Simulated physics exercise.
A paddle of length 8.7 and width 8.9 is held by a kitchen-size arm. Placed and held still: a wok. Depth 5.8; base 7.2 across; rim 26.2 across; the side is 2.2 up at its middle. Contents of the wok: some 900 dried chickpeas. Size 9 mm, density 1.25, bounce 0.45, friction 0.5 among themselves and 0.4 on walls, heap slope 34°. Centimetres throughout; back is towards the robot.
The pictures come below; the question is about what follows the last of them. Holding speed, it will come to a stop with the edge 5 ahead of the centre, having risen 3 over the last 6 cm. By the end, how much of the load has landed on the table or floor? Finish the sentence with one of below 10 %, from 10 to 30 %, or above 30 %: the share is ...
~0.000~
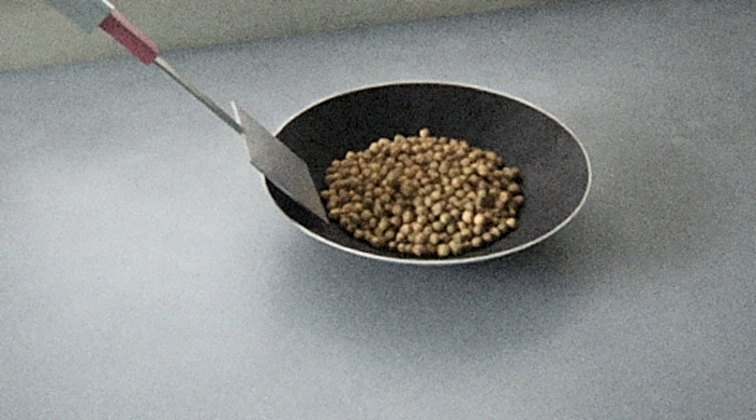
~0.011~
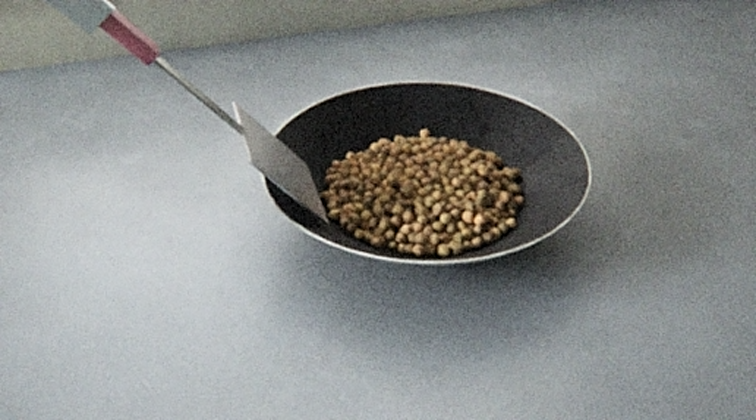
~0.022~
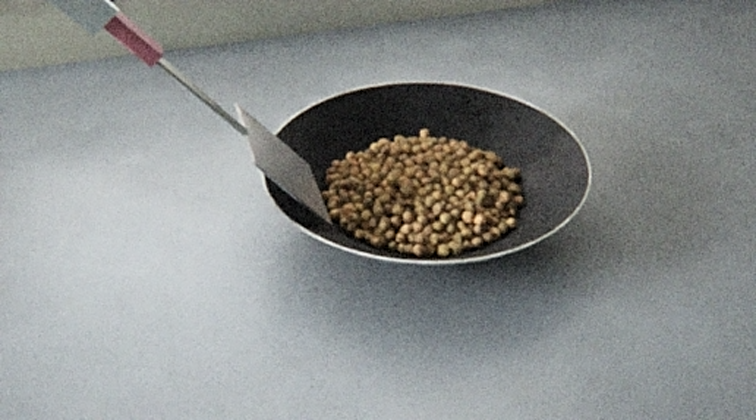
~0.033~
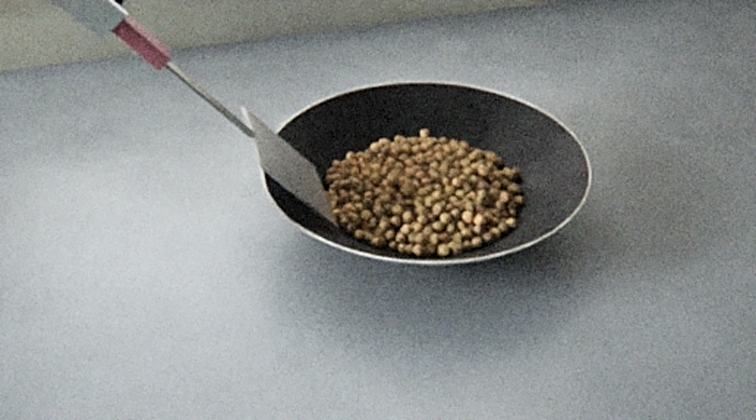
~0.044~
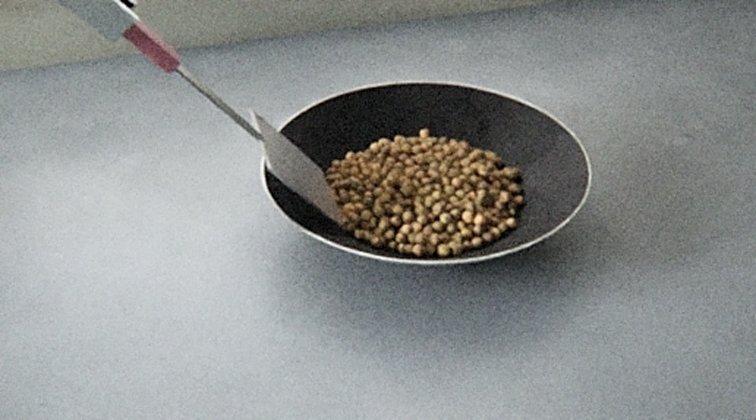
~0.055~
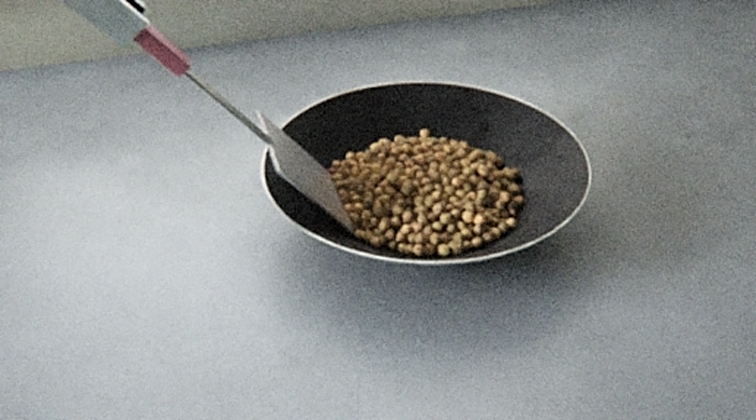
The share is below 10 %.
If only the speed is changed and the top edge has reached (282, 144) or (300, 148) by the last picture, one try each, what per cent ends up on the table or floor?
About 20 and 40 percent.
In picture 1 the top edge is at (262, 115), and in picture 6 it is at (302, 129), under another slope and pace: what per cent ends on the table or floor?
20 %.
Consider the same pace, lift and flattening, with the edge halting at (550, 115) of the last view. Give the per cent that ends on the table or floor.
Roughly 45 per cent.
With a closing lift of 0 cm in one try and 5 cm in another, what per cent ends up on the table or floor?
First try around 5 percent, second try around 5 percent.
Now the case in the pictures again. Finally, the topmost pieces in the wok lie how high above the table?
7.5 cm.
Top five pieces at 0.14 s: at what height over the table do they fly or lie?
About 6 centimetres.
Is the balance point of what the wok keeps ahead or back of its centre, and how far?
I'd say close to 4.5 cm toward the front.
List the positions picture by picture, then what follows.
In the first picture, the paddle top edge at (240, 130), sloping 52°; upper third of the load around (422, 181), from x 325 to 520, top at y 135; 900 in the wok.
In the second picture, the paddle top edge at (241, 130), sloping 52°; upper third of the load around (422, 181), from x 325 to 520, top at y 135.
In the third picture, the paddle top edge at (244, 131), sloping 52°; upper third of the load around (422, 181), from x 325 to 520, top at y 135.
In the fourth picture, the paddle top edge at (251, 134), sloping 52°; upper third of the load around (422, 181), from x 325 to 520, top at y 135.
In the fifth picture, the paddle top edge at (259, 137), sloping 52°; upper third of the load around (422, 181), from x 325 to 520, top at y 135.
In the sixth picture, the paddle top edge at (267, 140), sloping 52°; upper third of the load around (422, 181), from x 325 to 520, top at y 135; 900 in the wok.
After 0.14 s, sloping 52°, highest piece 6 above the table; 900 in the wok.
After 0.22 s, sloping 52°, highest piece 7 above the table; 900 in the wok.
After 0.46 s, sloping 52°, highest piece 8 above the table; 876 in the wok, 8 on the table or floor, 16 on the blade or in flight.
After 1.51 s, sloping 52°, highest piece 7 above the table; 873 in the wok, 27 on the table or floor.
In the end, 873 in the wok, 27 on the table or floor. That is 3 % on the table or floor.
